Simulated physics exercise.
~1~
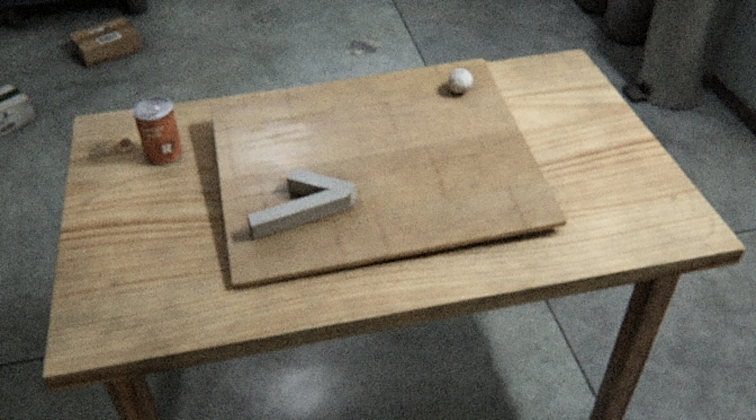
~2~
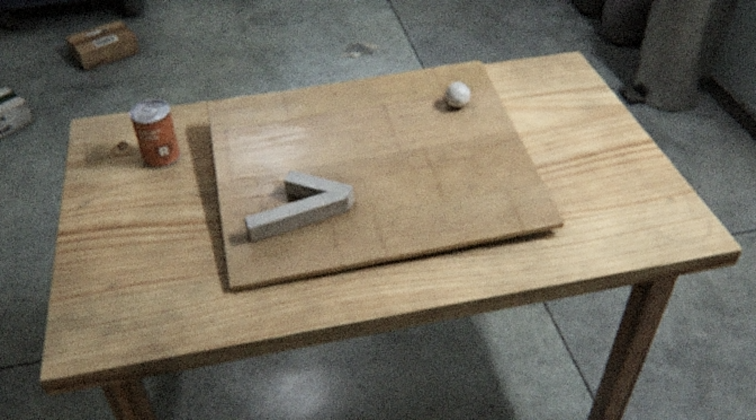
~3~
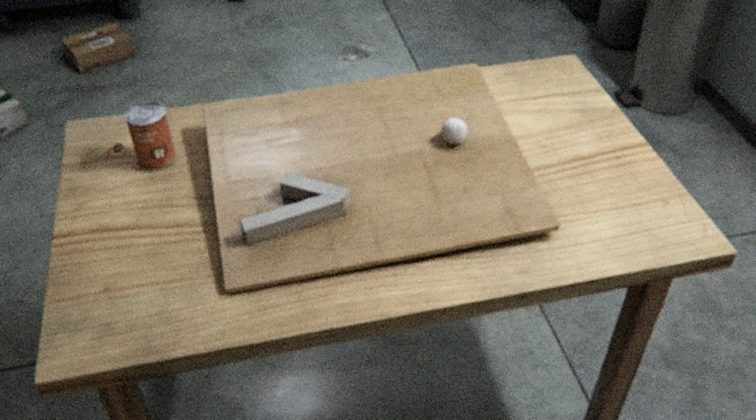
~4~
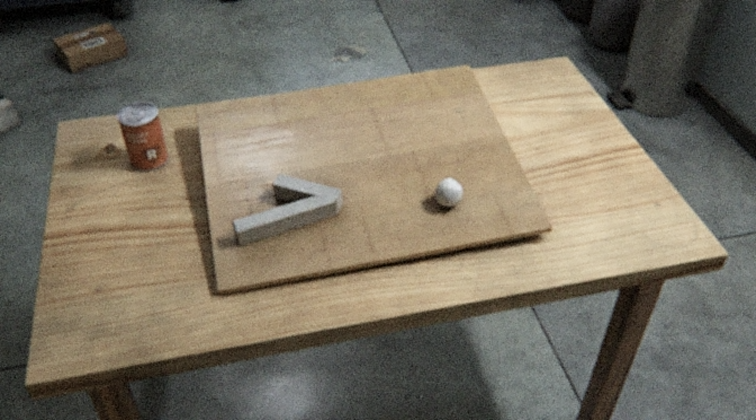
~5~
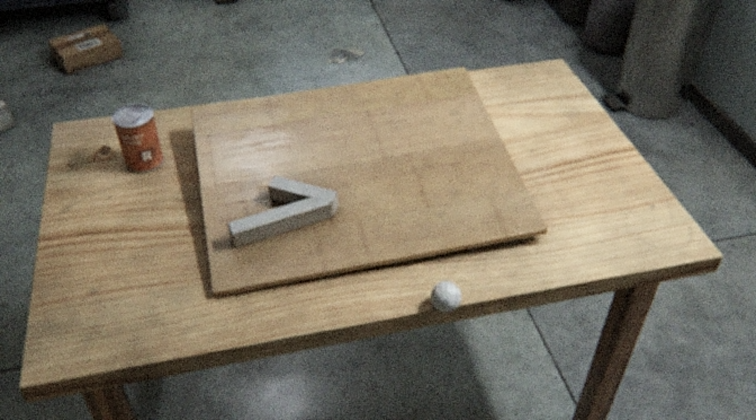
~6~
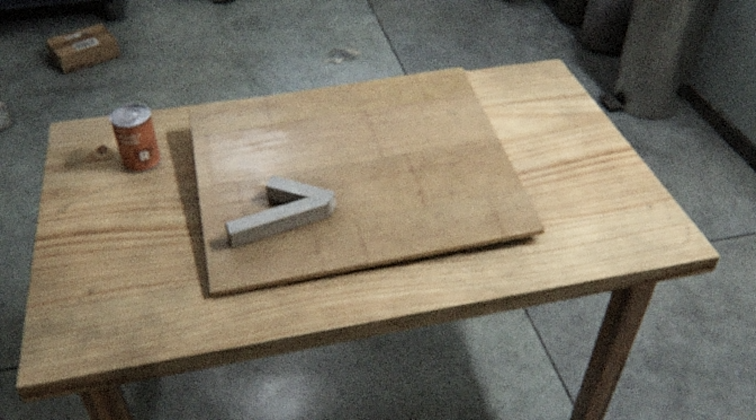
A small white ball rests near the far right corner of a tan wooden board lying slightly tilted on a pale wood table, seen from above at an angle in a room with a grey concrete floor. An orange tin stands to the left of the board, and grey blocks forming an angled shape sit on its left-centre. The ball moves down the board toward the viewer, slowly at first and then faster, passing to the right of the blocks. It leaves the board's near edge, appears close to the table's front edge, and then is gone from view, while the tin and blocks stay put.
